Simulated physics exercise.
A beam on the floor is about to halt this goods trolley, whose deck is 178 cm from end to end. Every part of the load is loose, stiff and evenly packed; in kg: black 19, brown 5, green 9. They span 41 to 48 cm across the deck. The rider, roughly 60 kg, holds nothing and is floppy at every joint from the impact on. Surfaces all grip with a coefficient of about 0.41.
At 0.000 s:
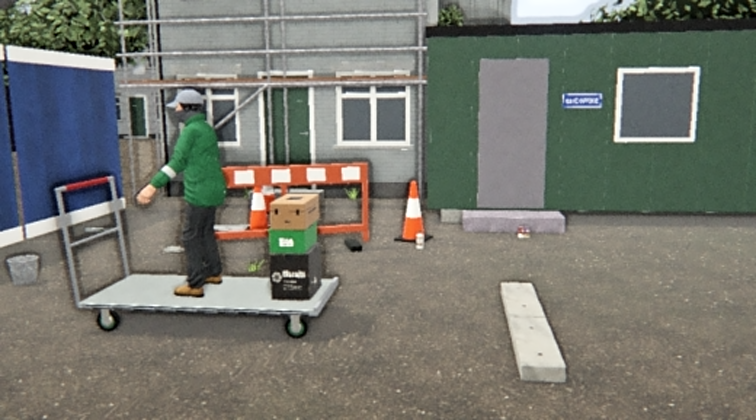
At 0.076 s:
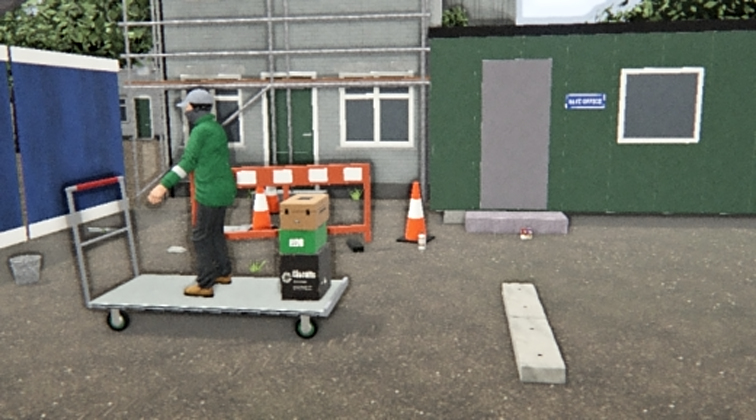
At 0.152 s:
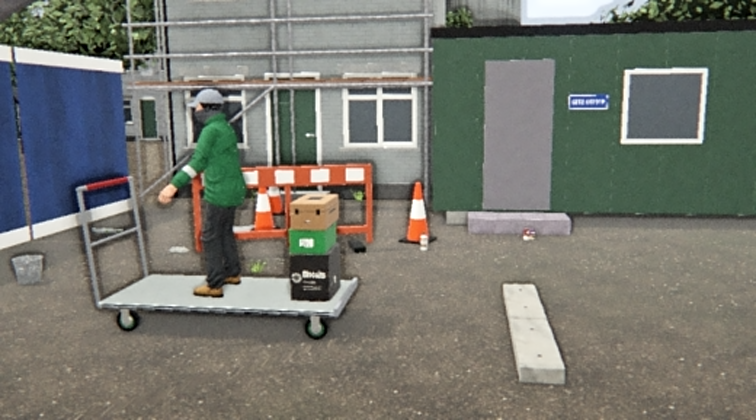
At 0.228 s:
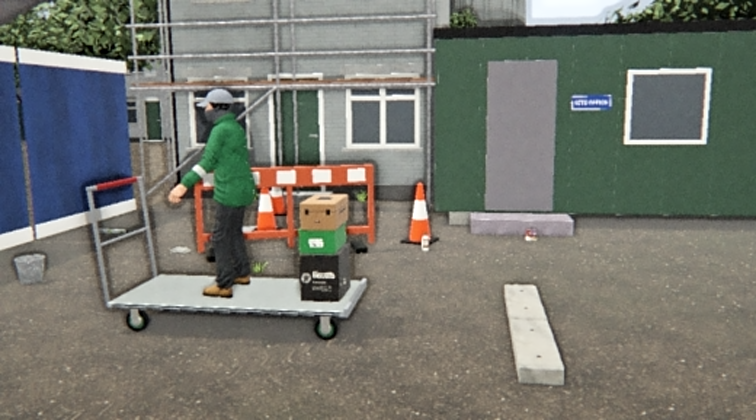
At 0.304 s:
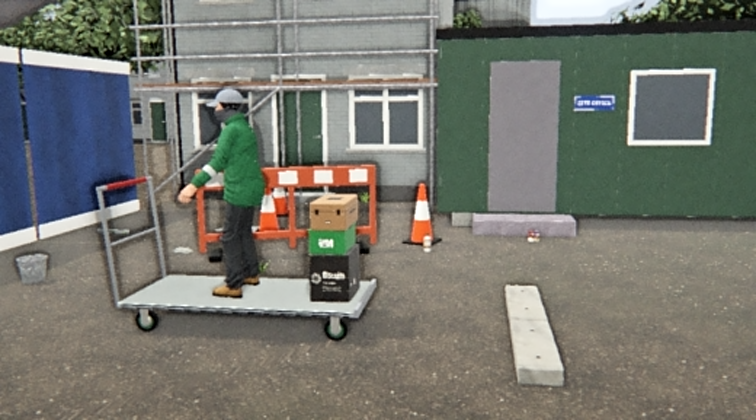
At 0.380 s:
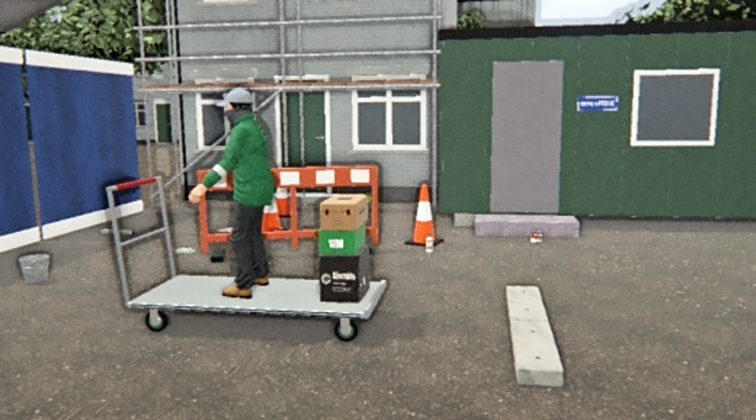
To begin with, a person in a green top and cap stands on a flat trolley at the left, facing its handle, beside three stacked boxes. The trolley then rolls slowly rightward across the yard, carrying rider and stack a short way closer to a pale beam lying on the ground.
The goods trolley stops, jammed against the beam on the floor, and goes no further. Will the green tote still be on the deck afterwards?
Yes.
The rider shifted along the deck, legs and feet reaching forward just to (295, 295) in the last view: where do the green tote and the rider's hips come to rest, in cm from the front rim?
You'd find the green one 40 cm past and the hips 30 cm behind the front rim.
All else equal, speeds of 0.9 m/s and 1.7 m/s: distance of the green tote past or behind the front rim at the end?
The first try ends 10 cm behind the front rim, the second 90 cm past it.
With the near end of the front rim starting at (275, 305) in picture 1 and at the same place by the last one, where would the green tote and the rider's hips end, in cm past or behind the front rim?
In that case green 90 past, hips 20 behind.
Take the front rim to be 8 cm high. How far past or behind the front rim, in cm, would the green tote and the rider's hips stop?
Rest positions from the front rim: Green 20 cm behind; hips 60 cm behind.
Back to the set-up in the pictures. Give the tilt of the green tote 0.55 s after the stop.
It leans roughly 10°.
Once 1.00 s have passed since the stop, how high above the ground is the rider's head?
Height: Approx. 40 cm.
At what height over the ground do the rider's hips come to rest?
The hips come to rest around 30 centimetres up.
Impact comes at 1.46 s.
After 1.71 s the green tote is 13 cm behind the rim, tilted 0°, near (507, 241) in the last picture's view.
After 2.01 s the green tote is 9 cm behind the rim, tilted 10°, near (513, 239) in the last picture's view.
After 2.45 s the green tote is 14 cm behind the rim, tilted 0°, near (506, 241) in the last picture's view.
At rest, 3.2 s, nothing is past the rim; behind it, black parcel, brown toolbox, green tote and the rider's hips.
